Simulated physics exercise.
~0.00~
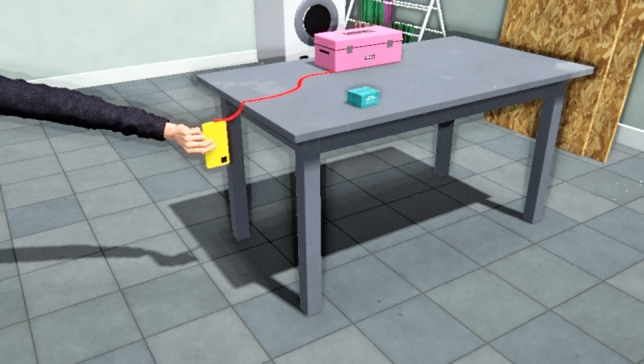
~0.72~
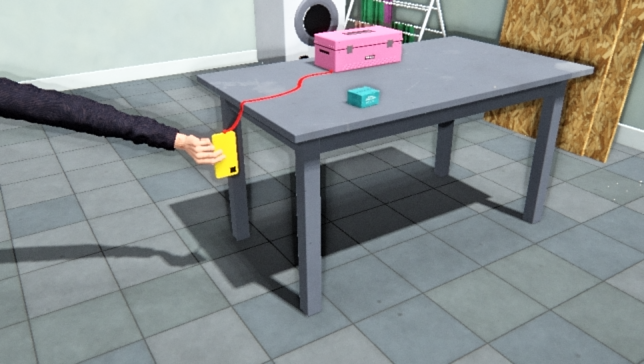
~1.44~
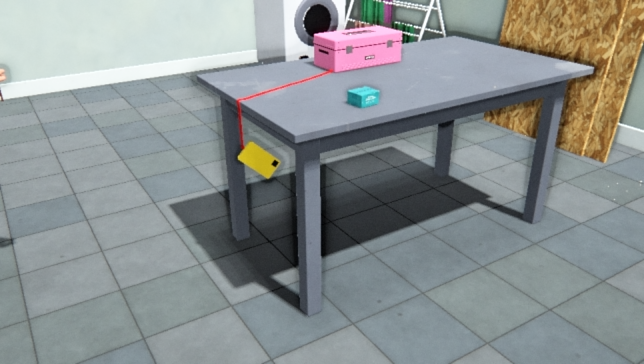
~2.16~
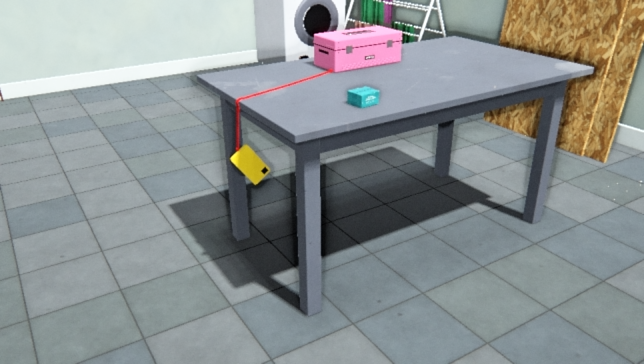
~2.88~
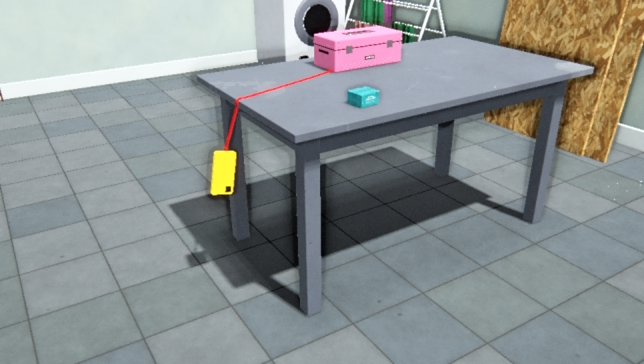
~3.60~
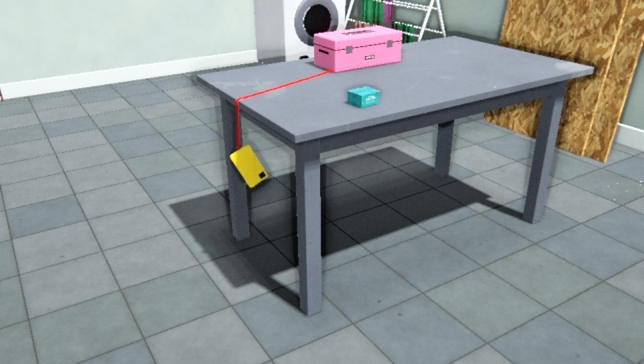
In a room with a grey tiled floor, seen from slightly above by a still camera, a grey table carries a pink toolbox towards the back and a small turquoise box nearer the front. A hand reaching in from the left holds a yellow phone off the table's left end, with a slack red ribbon running from it to the toolbox. The hand lets go and draws back, and the ribbon pulls straight over the edge. The phone swings right, then left, then right again, and ends hanging in the air while both boxes stay still.
